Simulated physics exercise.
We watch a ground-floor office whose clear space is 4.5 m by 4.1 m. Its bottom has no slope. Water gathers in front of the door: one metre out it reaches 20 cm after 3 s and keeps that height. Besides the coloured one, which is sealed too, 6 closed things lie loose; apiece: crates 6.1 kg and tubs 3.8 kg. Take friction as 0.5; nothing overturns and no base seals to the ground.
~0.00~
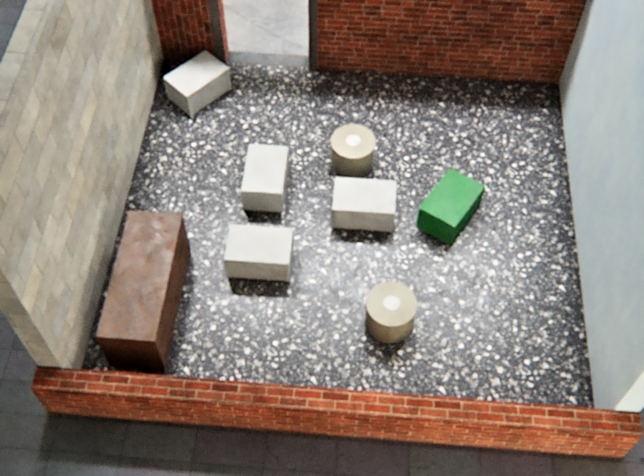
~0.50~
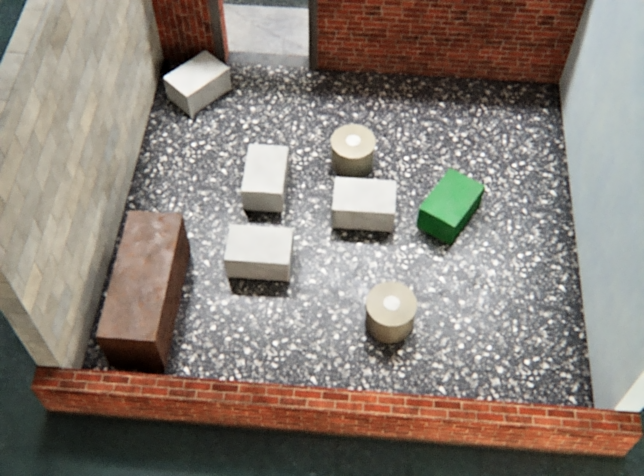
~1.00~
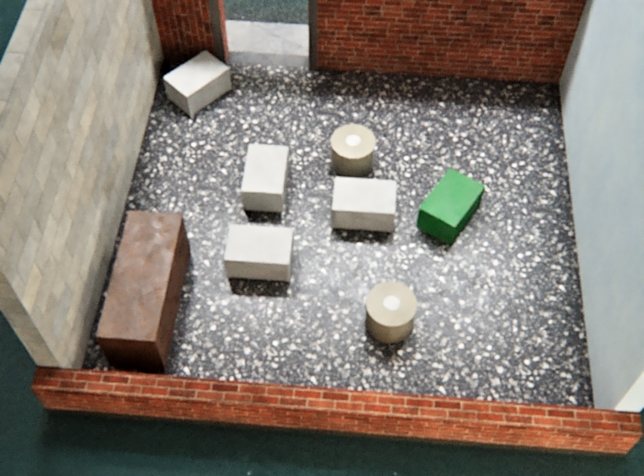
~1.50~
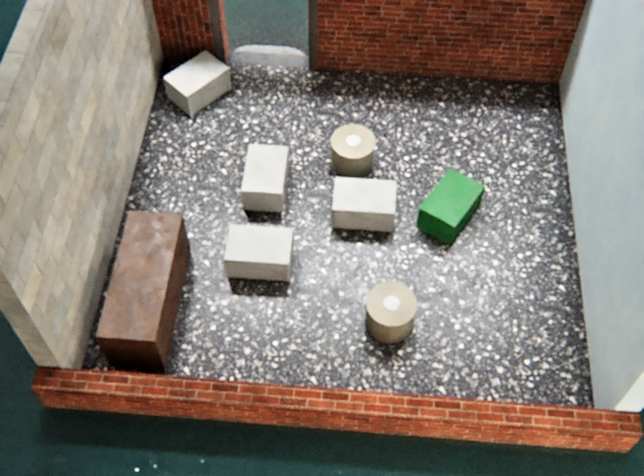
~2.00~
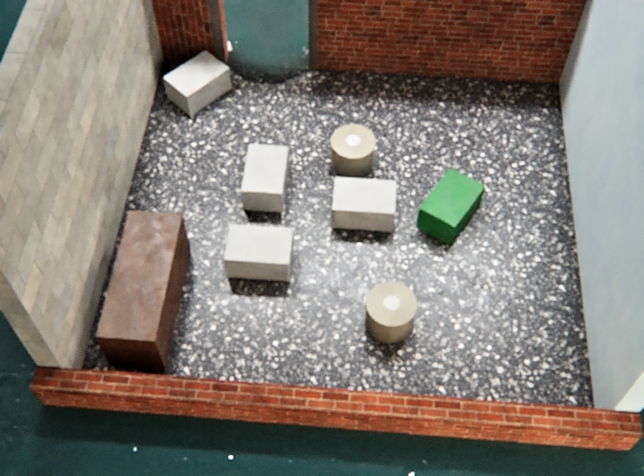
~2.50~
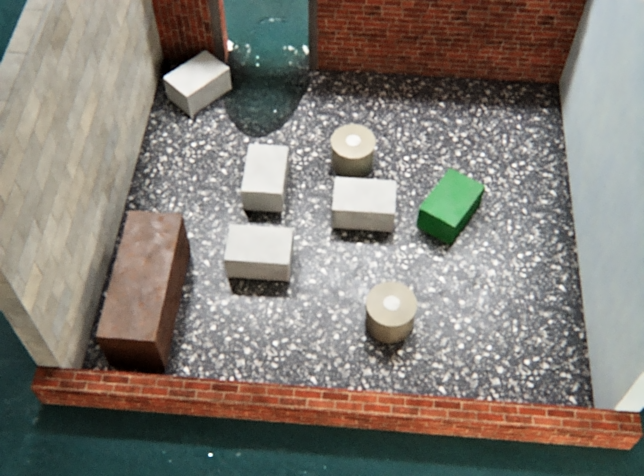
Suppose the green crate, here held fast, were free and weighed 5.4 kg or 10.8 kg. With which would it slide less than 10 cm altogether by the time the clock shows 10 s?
For it, only the higher weight holds it.
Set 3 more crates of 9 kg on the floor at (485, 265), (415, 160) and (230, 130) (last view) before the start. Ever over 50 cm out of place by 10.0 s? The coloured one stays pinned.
In that order: Under, less, over.
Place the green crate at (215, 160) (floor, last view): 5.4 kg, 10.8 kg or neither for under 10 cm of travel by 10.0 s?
Neither holds.
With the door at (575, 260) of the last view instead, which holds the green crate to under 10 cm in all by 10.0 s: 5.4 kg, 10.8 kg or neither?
In that case neither weight holds it.
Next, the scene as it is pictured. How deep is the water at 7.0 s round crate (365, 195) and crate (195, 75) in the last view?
About 2 and 7 cm.
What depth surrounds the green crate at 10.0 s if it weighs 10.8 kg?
About 3 cm.
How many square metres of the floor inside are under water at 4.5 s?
About 8.0 m2.
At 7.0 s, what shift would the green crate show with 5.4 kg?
Roughly 20 cm.
After 3.5 s the green crate would be 0 cm from its start with 5.4 kg and 0 cm from its start with 10.8 kg; 0 cm of water round it then.
After 4.5 s the green crate would be 0 cm from its start with 5.4 kg and 0 cm from its start with 10.8 kg; 0 cm of water round it then.
After 7.0 s the green crate would be 21 cm from its start with 5.4 kg and 1 cm from its start with 10.8 kg; 2 cm of water round it then.
After 10.0 s the green crate would be 23 cm from its start with 5.4 kg and 1 cm from its start with 10.8 kg; 3 cm of water round it then.
